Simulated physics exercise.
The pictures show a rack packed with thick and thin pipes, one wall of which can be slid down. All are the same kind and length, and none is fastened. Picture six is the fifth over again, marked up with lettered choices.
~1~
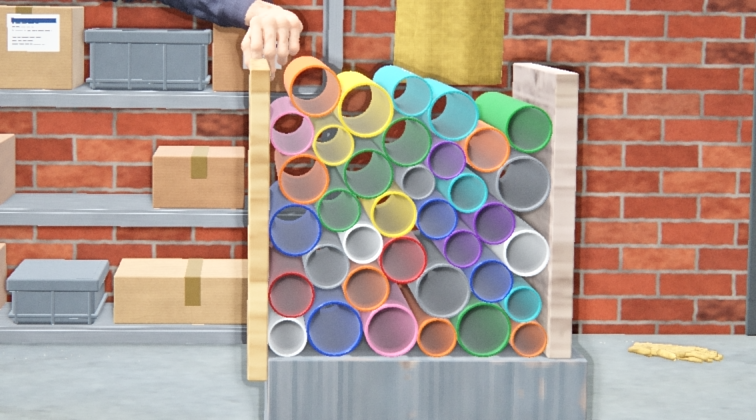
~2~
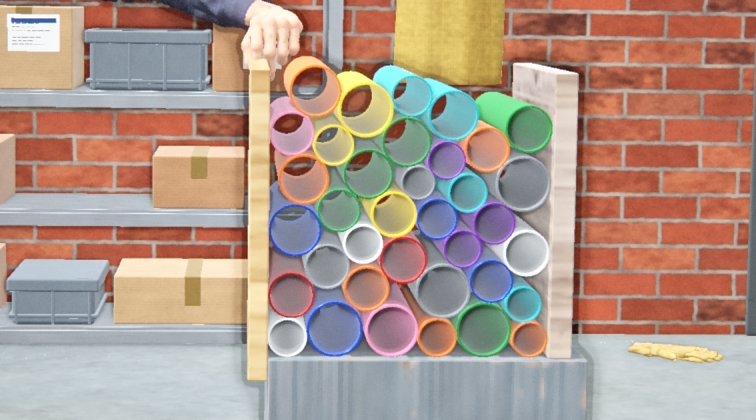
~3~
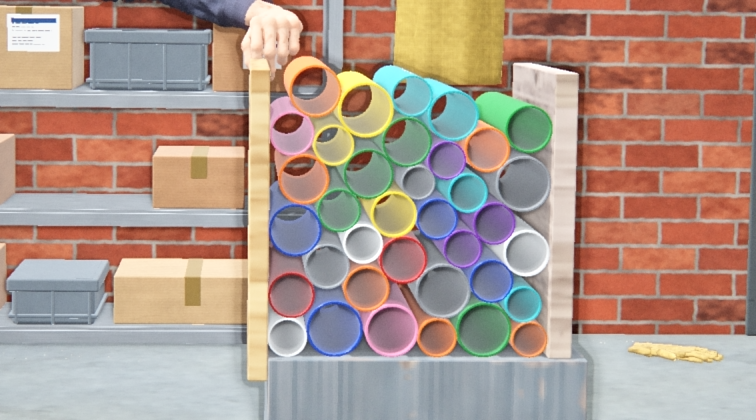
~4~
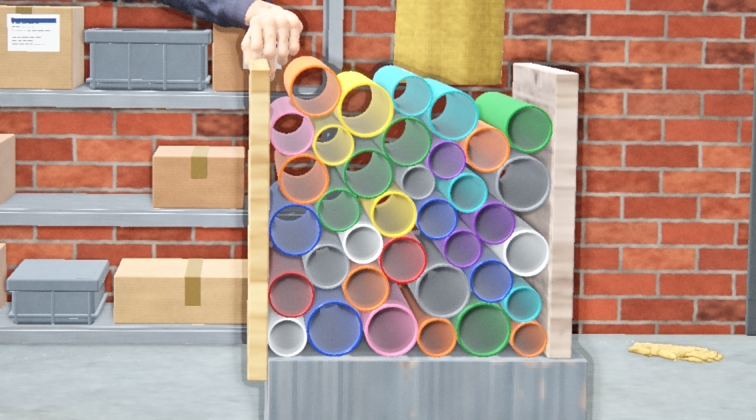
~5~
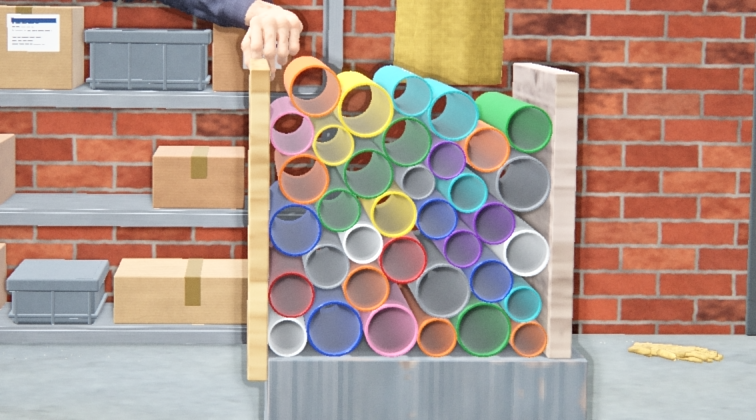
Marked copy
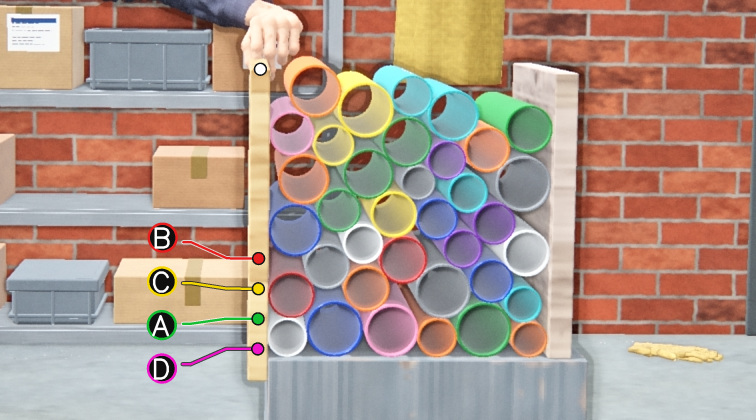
Colourful pipes of mixed thickness sitting stacked between two upright boards, a hand resting on the left one, with nothing visibly moving.
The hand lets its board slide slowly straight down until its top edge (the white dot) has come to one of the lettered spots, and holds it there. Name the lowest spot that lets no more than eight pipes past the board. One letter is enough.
B is the limit.
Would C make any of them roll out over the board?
Yes.
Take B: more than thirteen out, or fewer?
At B, fewer than thirteen.
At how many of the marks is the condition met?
One of the four.
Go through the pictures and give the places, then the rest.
A grey pipe (327, 267); a blue pipe (295, 230), in the first picture.
A blue pipe (295, 230); a blue pipe (437, 219), in the second picture.
A grey pipe (418, 182); an orange pipe (487, 149), in the third picture.
A green pipe (528, 129); side board (258, 206), in the fourth picture.
A white pipe (287, 337); a grey pipe (327, 267), in the fifth picture.
On the marked copy, A at (258, 319); B at (259, 258); C at (259, 289); D at (258, 349); the white dot at (261, 70).
Taking B. A third of the way, top of the board (269, 153).
Two thirds of the way, top of the board (269, 245).
When it is over, top of the board (268, 257), about five out over the board.
As for the rest, A more than eight out over the board; C more than eight out over the board; D more than eight out over the board.
